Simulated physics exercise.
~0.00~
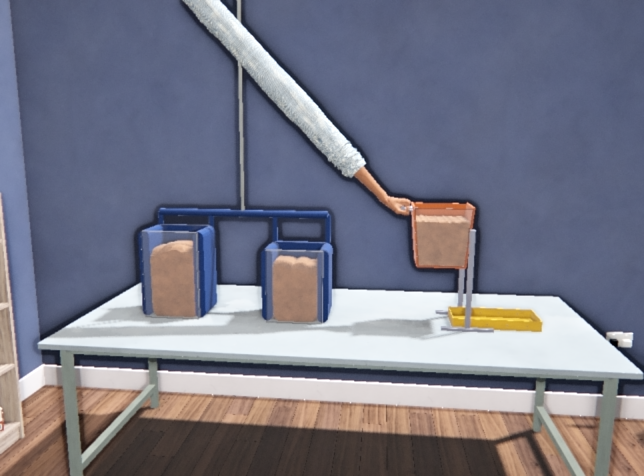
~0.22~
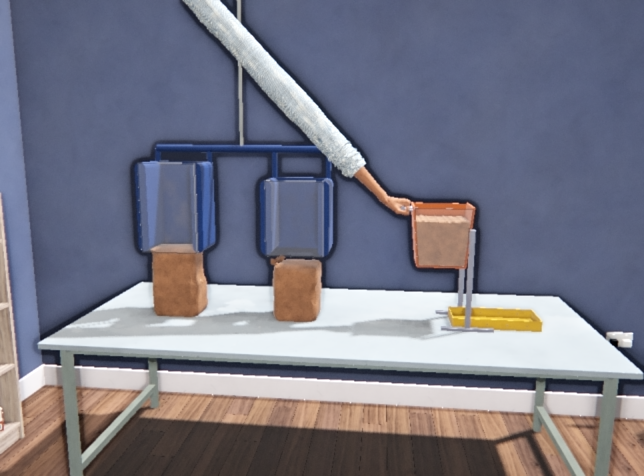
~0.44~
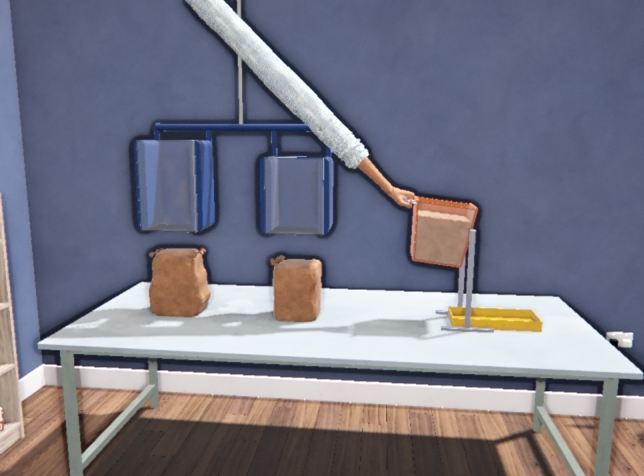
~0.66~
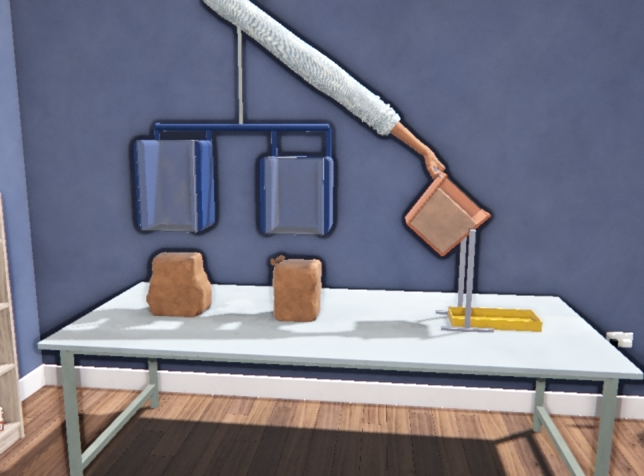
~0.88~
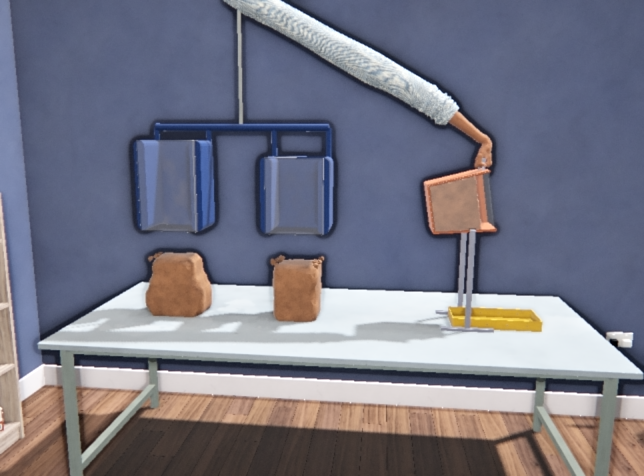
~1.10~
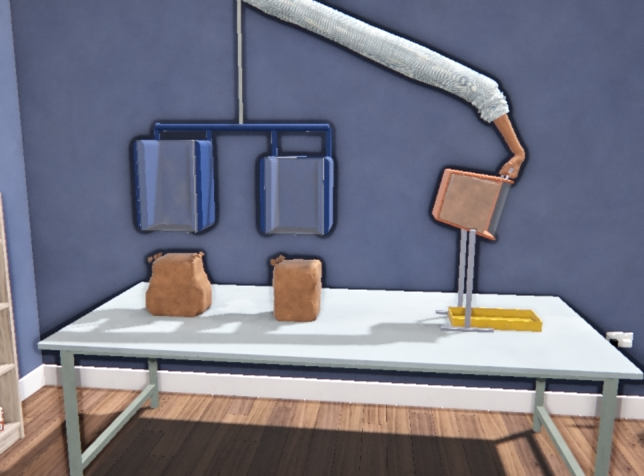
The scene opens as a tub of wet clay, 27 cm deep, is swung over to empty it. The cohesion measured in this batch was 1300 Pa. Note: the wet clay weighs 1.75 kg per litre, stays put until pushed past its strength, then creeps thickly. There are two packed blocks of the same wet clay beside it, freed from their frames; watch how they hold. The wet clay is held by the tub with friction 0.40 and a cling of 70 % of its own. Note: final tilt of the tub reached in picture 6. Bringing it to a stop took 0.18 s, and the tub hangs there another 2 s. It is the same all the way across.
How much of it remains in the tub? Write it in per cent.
40 %.
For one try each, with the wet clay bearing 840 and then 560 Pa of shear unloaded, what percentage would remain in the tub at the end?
First try roughly 40 per cent, second try roughly 35 per cent.
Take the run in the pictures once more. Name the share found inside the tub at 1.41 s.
The tub holds some 95 % at that moment.
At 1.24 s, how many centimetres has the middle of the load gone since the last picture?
Roughly 2 cm.
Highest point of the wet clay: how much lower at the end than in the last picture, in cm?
Roughly 11 cm.
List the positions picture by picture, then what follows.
The first frame shows handle-side rim at (415, 208), tilt 0 degrees; highest point of the wet clay at (423, 221); test blocks 35 cm, 29 cm high (left to right).
The second frame shows handle-side rim at (415, 208), tilt 0 degrees; highest point of the wet clay at (423, 221); test blocks 34 cm, 28 cm high (left to right).
The third frame shows handle-side rim at (419, 201), tilt 7 degrees; highest point of the wet clay at (423, 216); test blocks 31 cm, 28 cm high (left to right).
The fourth frame shows handle-side rim at (447, 176), tilt 42 degrees; highest point of the wet clay at (441, 190); test blocks 30 cm, 28 cm high (left to right).
The fifth frame shows handle-side rim at (490, 172), tilt 81 degrees; highest point of the wet clay at (472, 178); test blocks 29 cm, 28 cm high (left to right).
The sixth frame shows handle-side rim at (512, 183), tilt 104 degrees; highest point of the wet clay at (458, 176); test blocks 29 cm, 28 cm high (left to right).
By 1.24 s, the tub is at 104 degrees and holds 100 %.
By 1.41 s, the tub is at 104 degrees and holds 95 %.
By 1.58 s, the tub is at 104 degrees and holds 79 %.
By 1.75 s, the tub is at 104 degrees and holds 57 %.
By 3.10 s, at the end, the tub is at 104 degrees and holds 40 %.
